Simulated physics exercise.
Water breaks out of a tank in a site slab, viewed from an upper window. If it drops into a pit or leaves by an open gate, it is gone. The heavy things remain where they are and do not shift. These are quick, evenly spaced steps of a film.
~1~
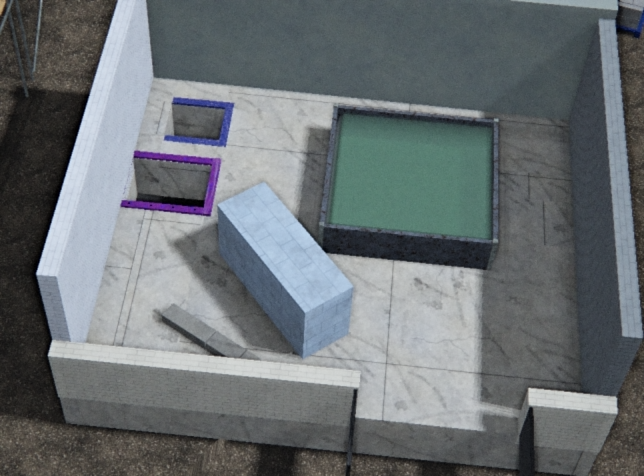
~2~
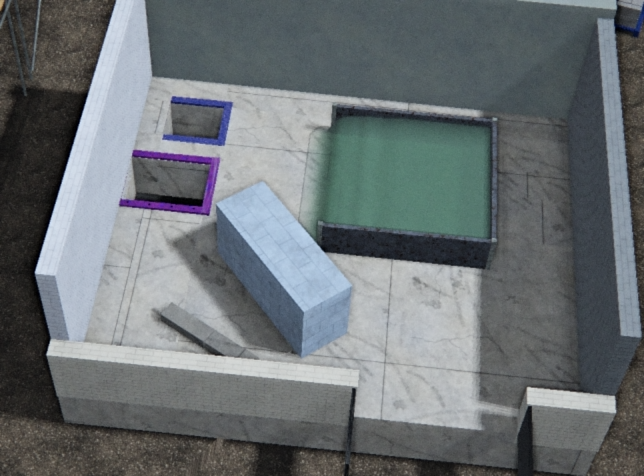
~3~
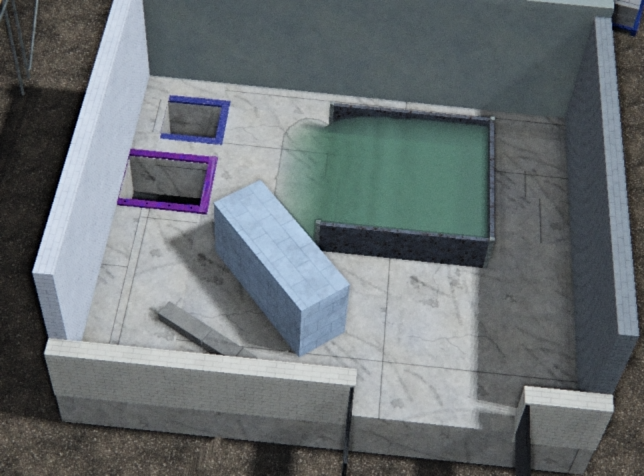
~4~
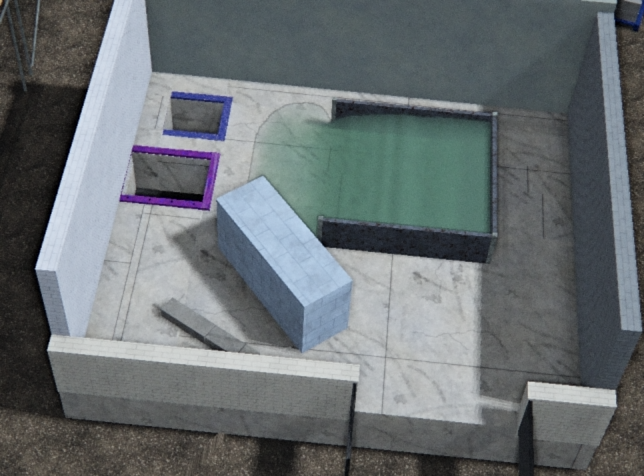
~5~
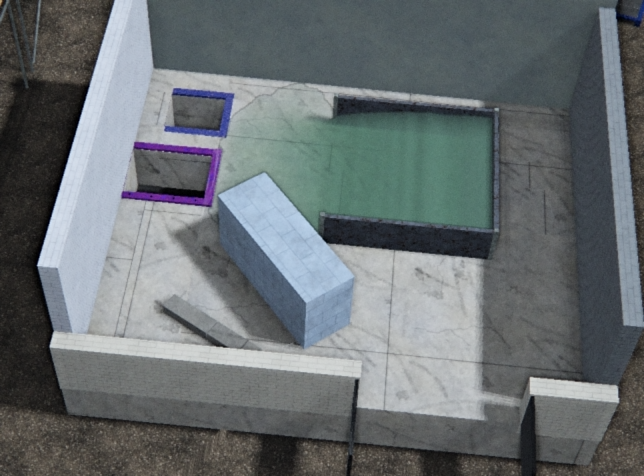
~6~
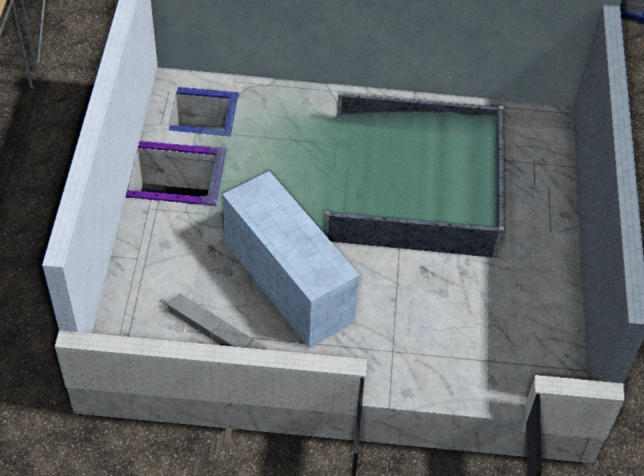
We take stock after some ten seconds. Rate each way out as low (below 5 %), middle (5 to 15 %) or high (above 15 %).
Ratings - gate: Low; purple pit: High; blue pit: High.
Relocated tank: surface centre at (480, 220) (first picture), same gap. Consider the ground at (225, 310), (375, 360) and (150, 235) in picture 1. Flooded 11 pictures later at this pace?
In sequence: Unflooded, next inundated, then inundated.
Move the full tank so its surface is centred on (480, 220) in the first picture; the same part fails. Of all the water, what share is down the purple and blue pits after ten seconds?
Tally in per cent: Purple pit 14, blue pit 30.
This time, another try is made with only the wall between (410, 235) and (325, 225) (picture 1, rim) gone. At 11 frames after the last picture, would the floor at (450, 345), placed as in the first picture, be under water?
Check at the given point: Inundated.
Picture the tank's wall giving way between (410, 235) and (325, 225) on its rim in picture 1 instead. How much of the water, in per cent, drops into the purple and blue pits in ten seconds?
I'd say the purple pit gets around 0 percent and the blue pit around 4 percent.
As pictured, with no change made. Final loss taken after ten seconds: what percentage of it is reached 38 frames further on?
Result, approximate: 90 per cent.
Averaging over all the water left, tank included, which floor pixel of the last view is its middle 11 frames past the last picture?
The spot I would choose is (337, 180).
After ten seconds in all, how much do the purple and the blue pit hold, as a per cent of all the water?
I reckon close to 22 % and close to 36 % respectively.
A moment on, water covers 25 % of the floor; the gate 0 %, the purple pit 5 %, the blue pit 2 %.
Next, water covers 40 % of the floor; the gate 0 %, the purple pit 12 %, the blue pit 7 %.
Then, water covers 55 % of the floor; the gate 0 %, the purple pit 19 %, the blue pit 19 %.
Later, water covers 60 % of the floor; the gate 1 %, the purple pit 22 %, the blue pit 30 %.
In the end, water covers 80 % of the floor; the gate 1 %, the purple pit 22 %, the blue pit 36 %.
